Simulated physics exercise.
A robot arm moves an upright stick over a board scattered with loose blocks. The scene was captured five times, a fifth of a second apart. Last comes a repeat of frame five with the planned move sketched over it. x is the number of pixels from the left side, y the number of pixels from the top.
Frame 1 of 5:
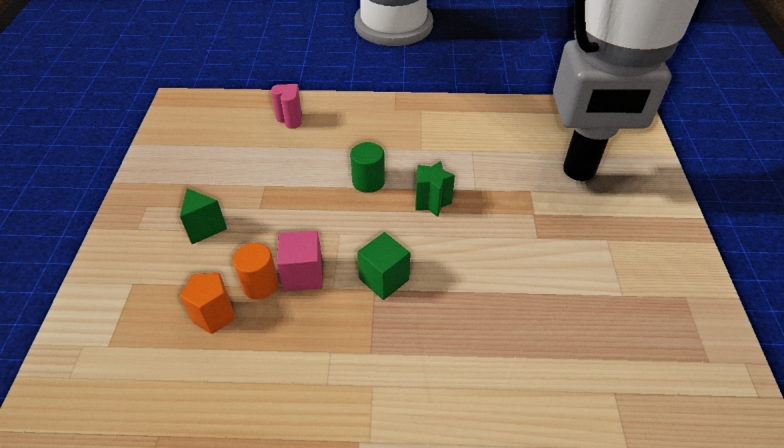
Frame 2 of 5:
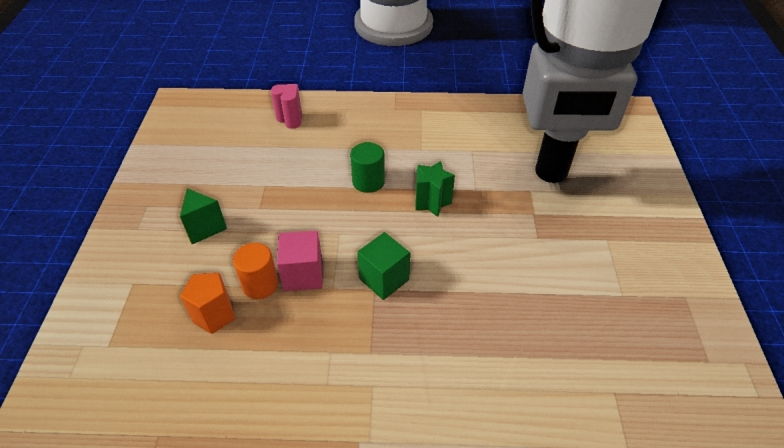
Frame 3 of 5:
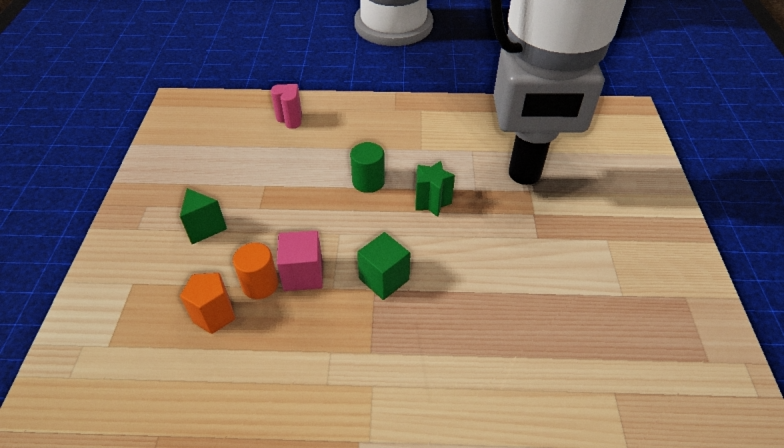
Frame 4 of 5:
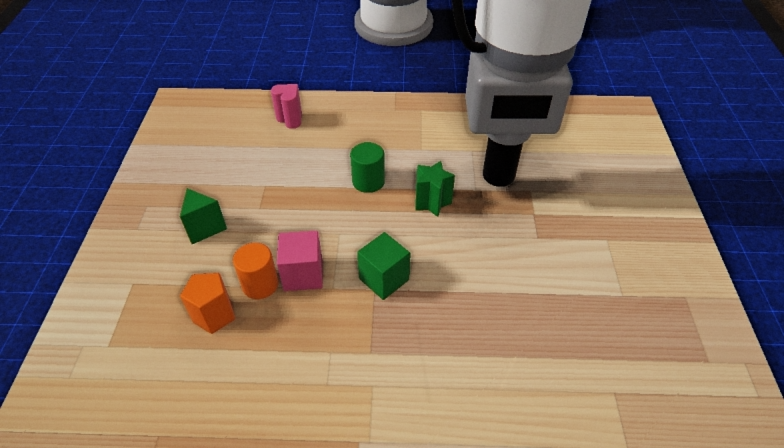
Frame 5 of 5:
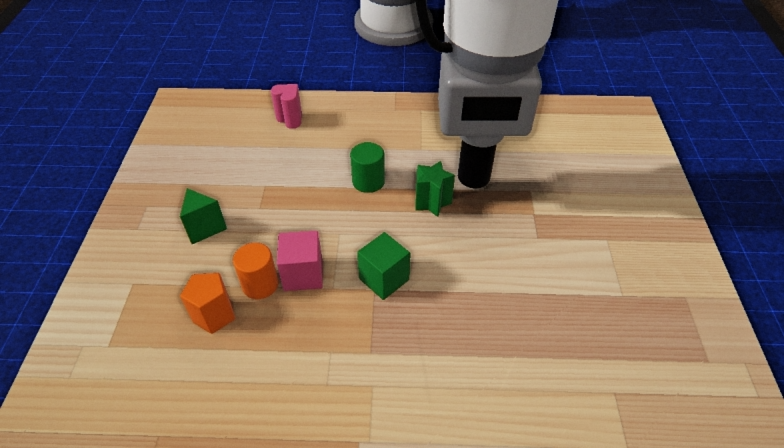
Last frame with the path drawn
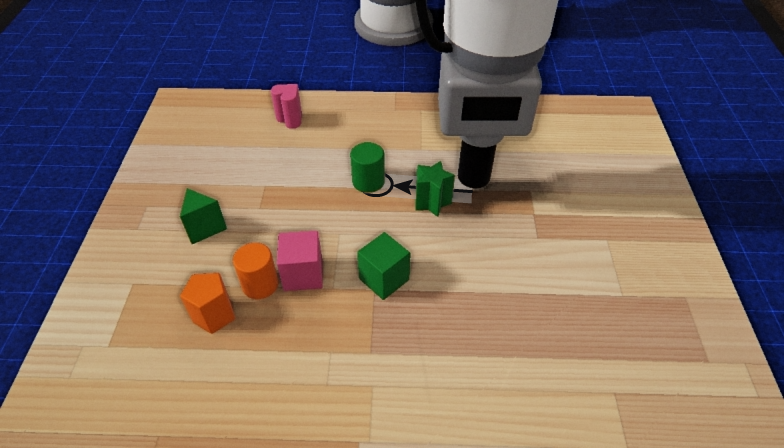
A grey and white robot arm holds a black upright stick over a light wooden board on a blue grid floor, seen from above at a fixed angle. A small pink block sits at the back, green round and star-shaped blocks near the middle, and green, orange and pink blocks lie toward the left and centre. The arm slides the stick steadily leftward from the right side to just beside the green star, while the blocks stay still.
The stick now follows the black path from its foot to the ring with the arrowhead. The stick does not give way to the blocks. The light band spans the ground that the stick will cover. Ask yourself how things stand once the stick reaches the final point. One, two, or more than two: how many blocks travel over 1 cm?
The way I see it, the answer is two.
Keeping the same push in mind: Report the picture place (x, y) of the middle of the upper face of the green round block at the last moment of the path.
Put as a pixel place, it's (343, 149).
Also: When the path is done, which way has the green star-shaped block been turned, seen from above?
From overhead, the rotation is counterclockwise.
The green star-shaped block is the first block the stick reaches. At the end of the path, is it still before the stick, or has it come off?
Slid off.
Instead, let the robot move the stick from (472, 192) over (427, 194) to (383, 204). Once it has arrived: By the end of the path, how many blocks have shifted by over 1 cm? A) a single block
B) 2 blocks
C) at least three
Letter A.
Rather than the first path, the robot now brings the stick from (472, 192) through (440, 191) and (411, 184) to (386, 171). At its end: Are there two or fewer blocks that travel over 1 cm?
Final answer: Yes.
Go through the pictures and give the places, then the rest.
In the first picture, tip of the stick (579, 171), middles of tops, green round block (367, 152), green star-shaped block (434, 173).
In the second picture, stick (551, 173), nothing pushed.
In the third picture, stick (524, 175), nothing pushed.
In the fourth picture, stick (498, 177), nothing pushed.
In the fifth picture, stick (474, 179), green round block (367, 152), green star-shaped block (434, 173).
The line goes from (472, 192) to (376, 184).
On the path given first. One third of the way, stick (440, 176); green star-shaped block (422, 176), turned 15° anticlockwise.
Two thirds of the way, stick (408, 174); green star-shaped block (407, 179), turned 55° anticlockwise.
At the end, stick (376, 171); green round block (343, 149); green star-shaped block (405, 179), turned 65° anticlockwise.
